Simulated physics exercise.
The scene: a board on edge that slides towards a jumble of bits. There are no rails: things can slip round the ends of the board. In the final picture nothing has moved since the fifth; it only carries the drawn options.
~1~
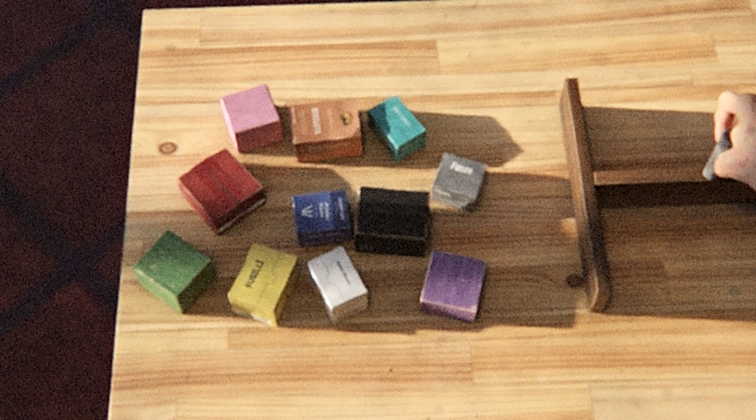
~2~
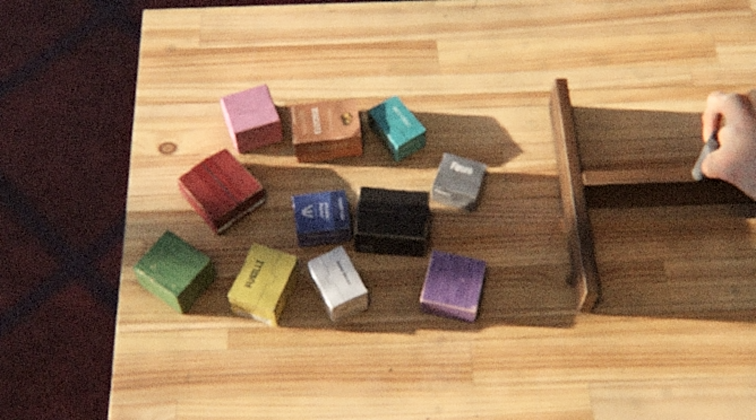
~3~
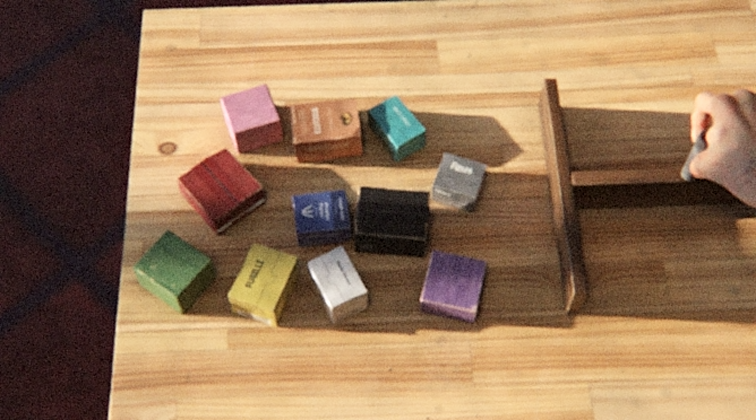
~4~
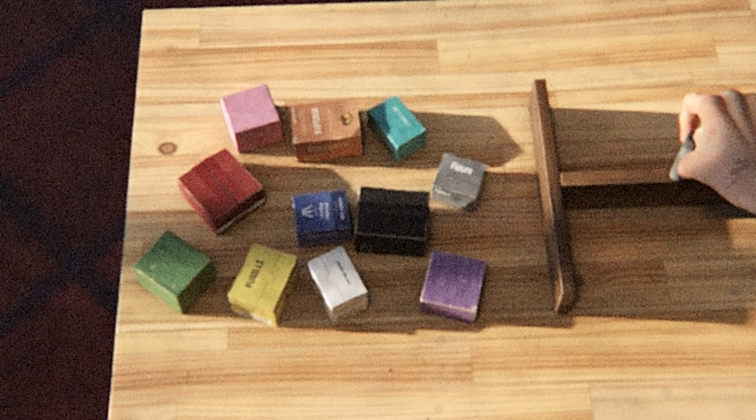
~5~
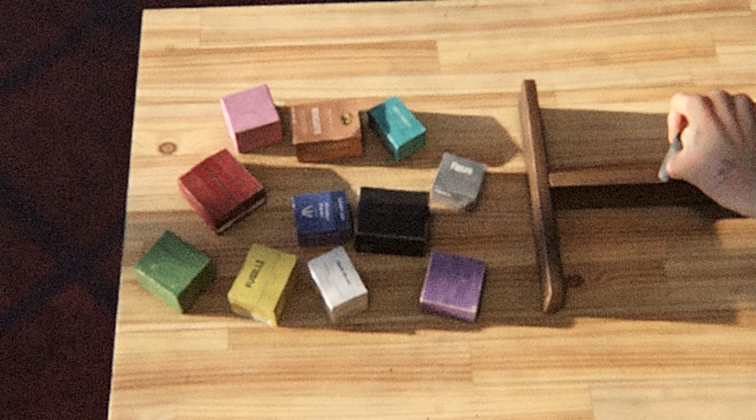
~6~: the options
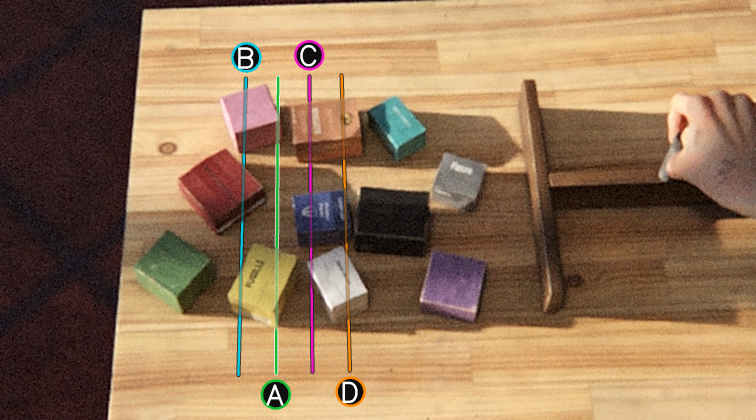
Dark wooden board on edge sliding slowly left across a tabletop, a hand gripping its handle, beside motionless coloured blocks and boxes.
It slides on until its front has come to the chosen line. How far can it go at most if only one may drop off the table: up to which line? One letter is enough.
Line A.
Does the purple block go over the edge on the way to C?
By then, no.
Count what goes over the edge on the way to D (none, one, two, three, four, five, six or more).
By then, none.
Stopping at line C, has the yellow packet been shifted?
Yes.
On the marked copy, A at (277, 214); B at (242, 215); C at (311, 213); D at (345, 212).
With A. Early on, board (448, 183); purple block (418, 296); grey box (412, 185).
Further on, board (351, 187); green block (162, 273); pink block (214, 122).
At the end, board (280, 189); green block over the edge; pink block (147, 122); one fallen.
As for the rest, B drops four; C is within the limit but short; D is within the limit but short.
